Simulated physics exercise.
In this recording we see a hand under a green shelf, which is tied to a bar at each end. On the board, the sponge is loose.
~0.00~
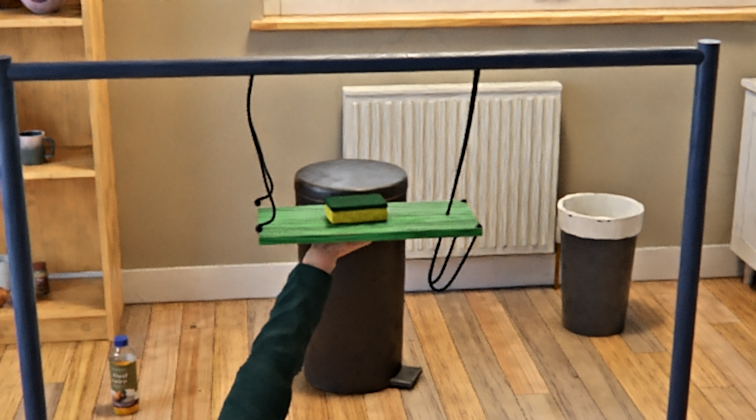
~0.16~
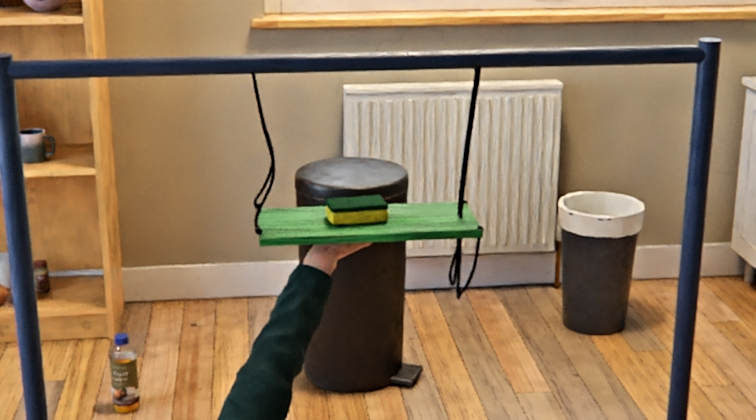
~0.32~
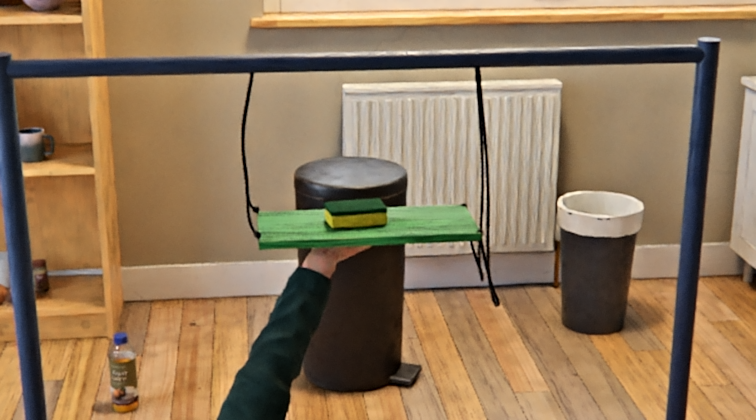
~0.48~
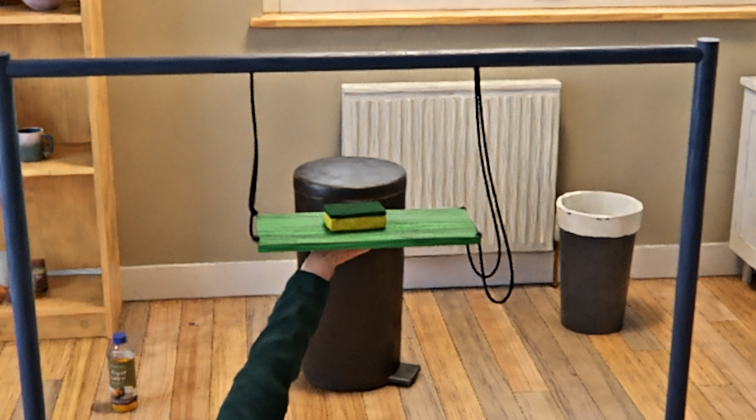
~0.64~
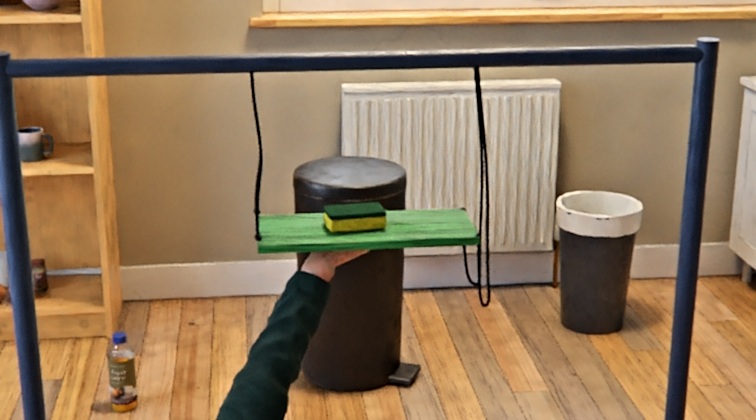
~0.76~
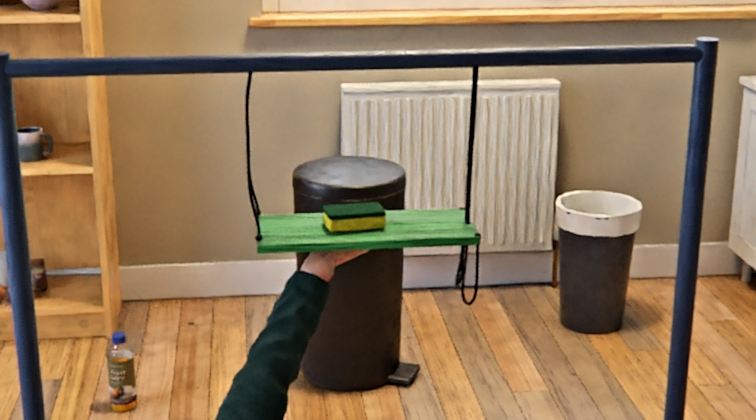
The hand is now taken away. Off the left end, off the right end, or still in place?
It escapes at the right.
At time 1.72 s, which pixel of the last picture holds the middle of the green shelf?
Near (351, 289).
Around 1.18 s, board tipped 25° down to the right; sponge sliding near (464, 288).
Around 1.72 s, board tipped 38° down to the right; sponge on the floor.
Around 2.26 s, board tipped 48° down to the right; sponge on the floor.
Finally, board tipped 49° down to the right; sponge on the floor. The sponge tumbles from the right end.
